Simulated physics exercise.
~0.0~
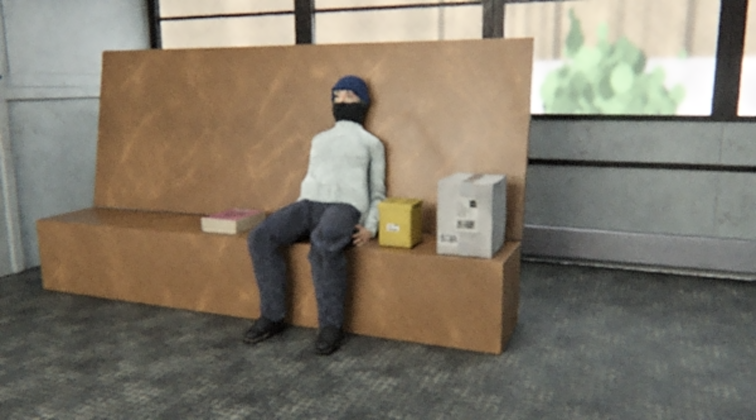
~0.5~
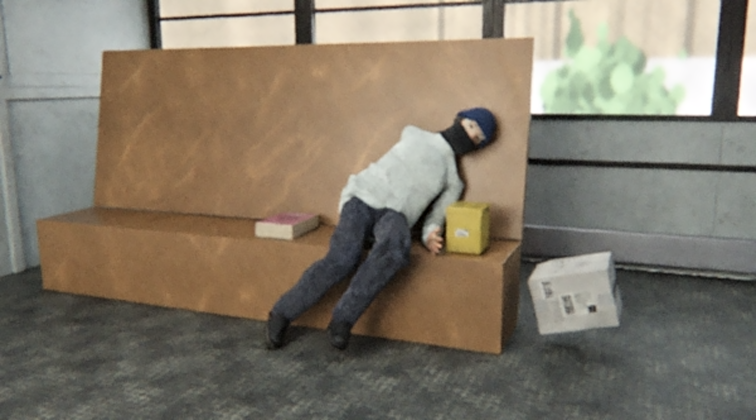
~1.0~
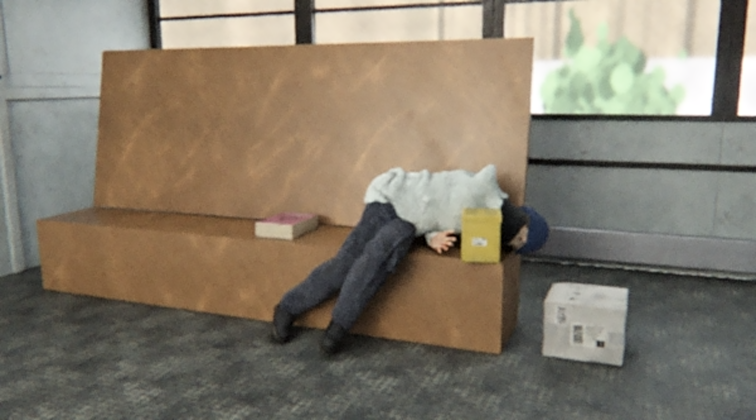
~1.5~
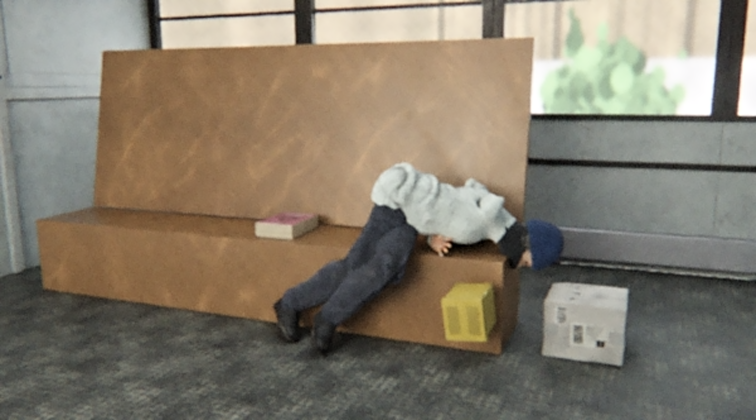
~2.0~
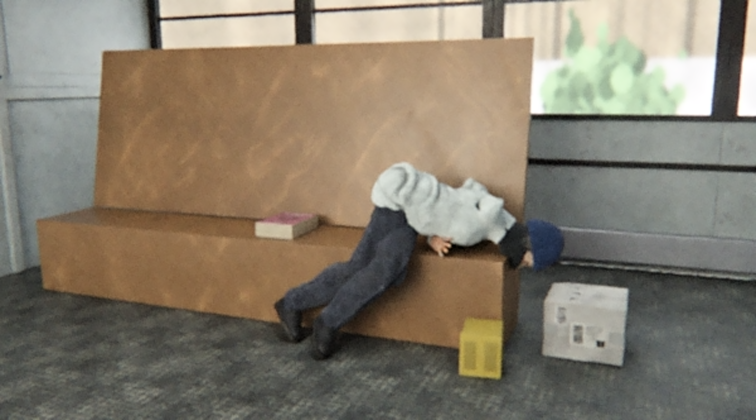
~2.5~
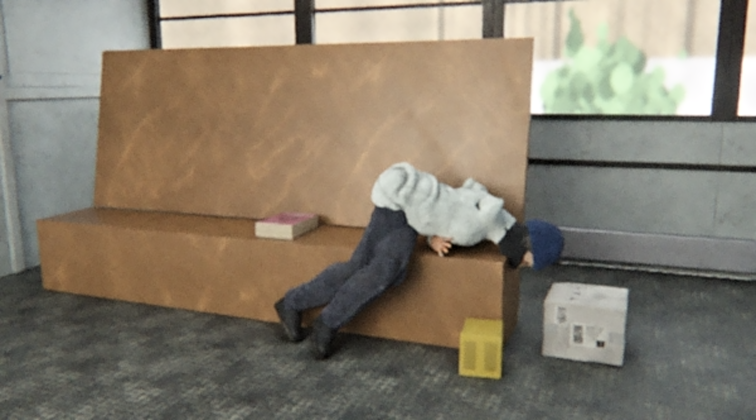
A seated person topples right along the bench as two boxes fall to the floor.
